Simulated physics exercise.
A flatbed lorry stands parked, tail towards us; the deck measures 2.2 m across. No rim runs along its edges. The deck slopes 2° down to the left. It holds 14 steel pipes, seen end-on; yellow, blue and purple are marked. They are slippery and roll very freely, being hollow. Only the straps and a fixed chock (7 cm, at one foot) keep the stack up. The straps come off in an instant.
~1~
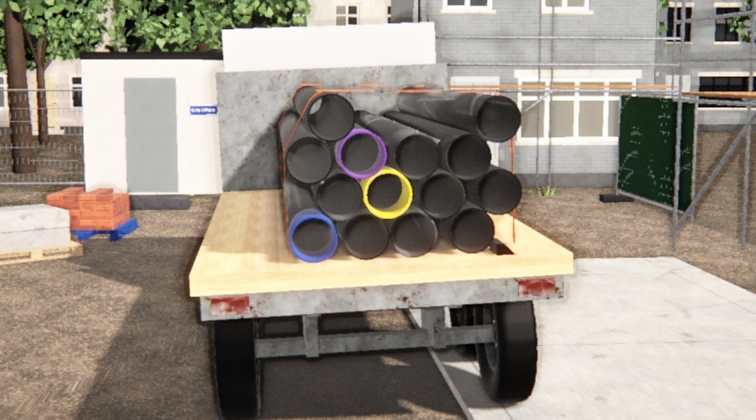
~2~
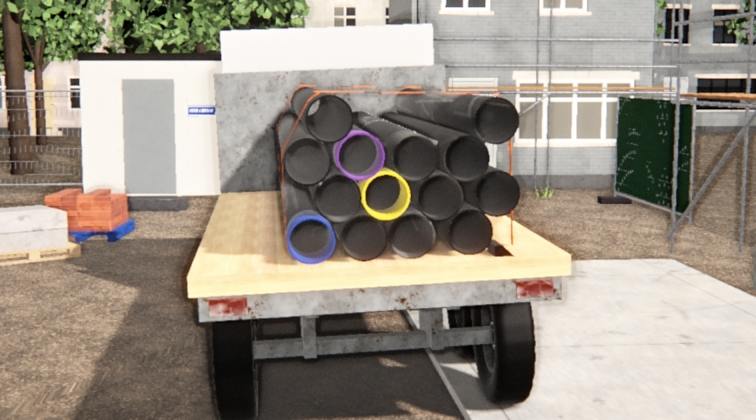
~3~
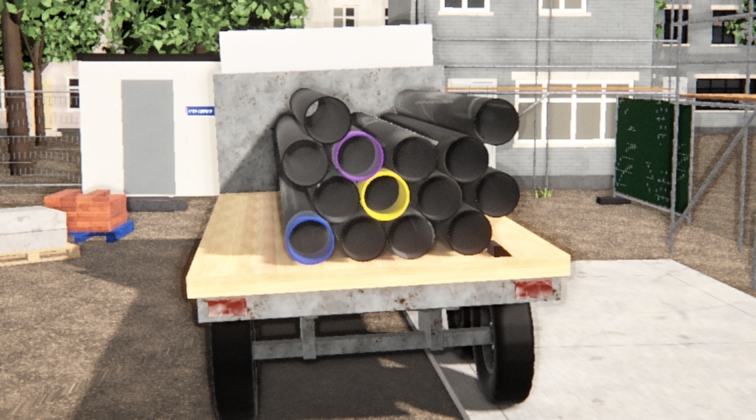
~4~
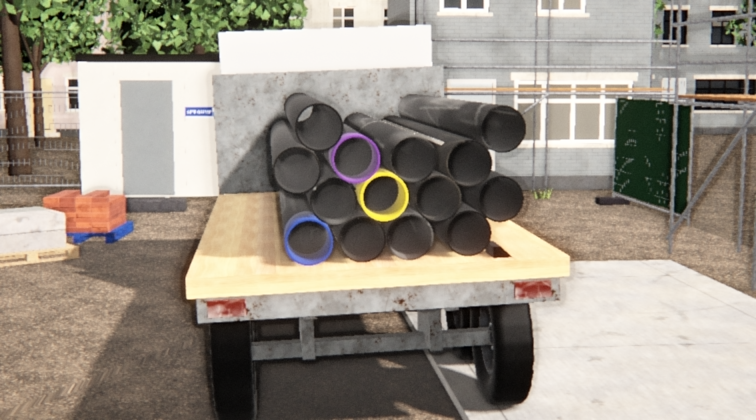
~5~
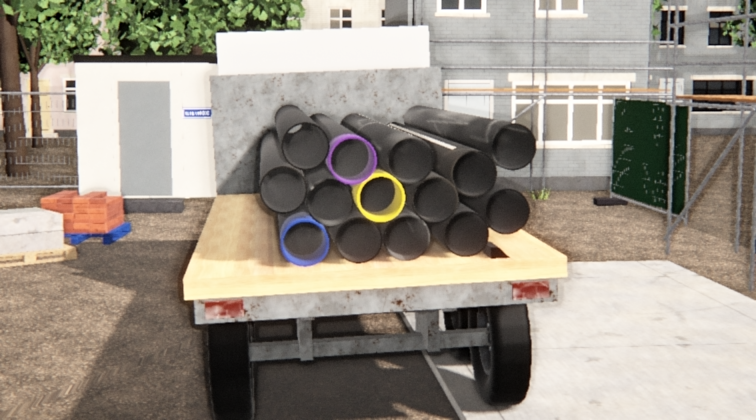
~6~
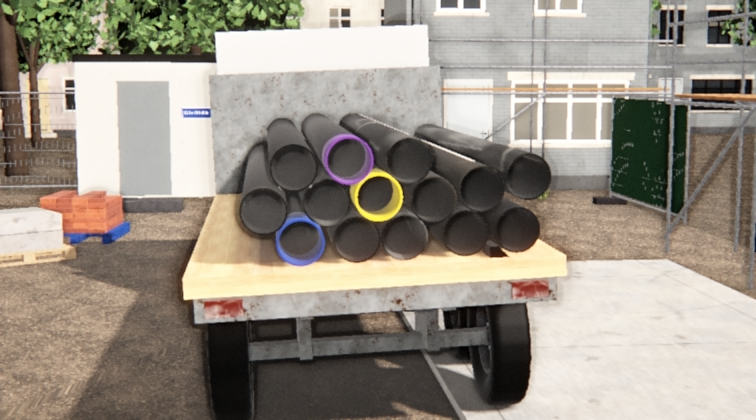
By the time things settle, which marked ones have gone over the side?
The yellow one falls off; the blue one falls off; the purple one goes over the edge.
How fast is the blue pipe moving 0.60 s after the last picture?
Roughly 0.8 m/s.
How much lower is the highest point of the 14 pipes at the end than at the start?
Some 170 cm lower.
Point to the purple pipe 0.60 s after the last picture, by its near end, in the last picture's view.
At about (317, 200).
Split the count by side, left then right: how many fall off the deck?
On the left 11, on the right 3.
Then, 0.6 s past the sixth picture, yellow is up on others, 105 cm from the left edge, rolling left; blue is on the deck, 35 cm from the left edge, rolling left; purple is up on others, 80 cm from the left edge, rolling right; 3 off so far.
Then, 1.4 s past the sixth picture, yellow is up on others, 80 cm from the left edge, rolling left; blue is dropping off the left side; purple is up on others, 50 cm from the left edge, rolling left; 6 off so far.
Then, 2.3 s past the sixth picture, yellow is up on others, 45 cm from the left edge, rolling left; blue is down on the left; purple is on the deck, 5 cm from the left edge, rolling left; 7 off so far.
Then, 3.3 s past the sixth picture, yellow is dropping off the left side; purple is on the ground to the left; as before, blue; 10 off so far.
Finally (8.4 s after the last picture), yellow is down on the left; blue is down on the left; purple is on the ground to the left; 14 off so far.
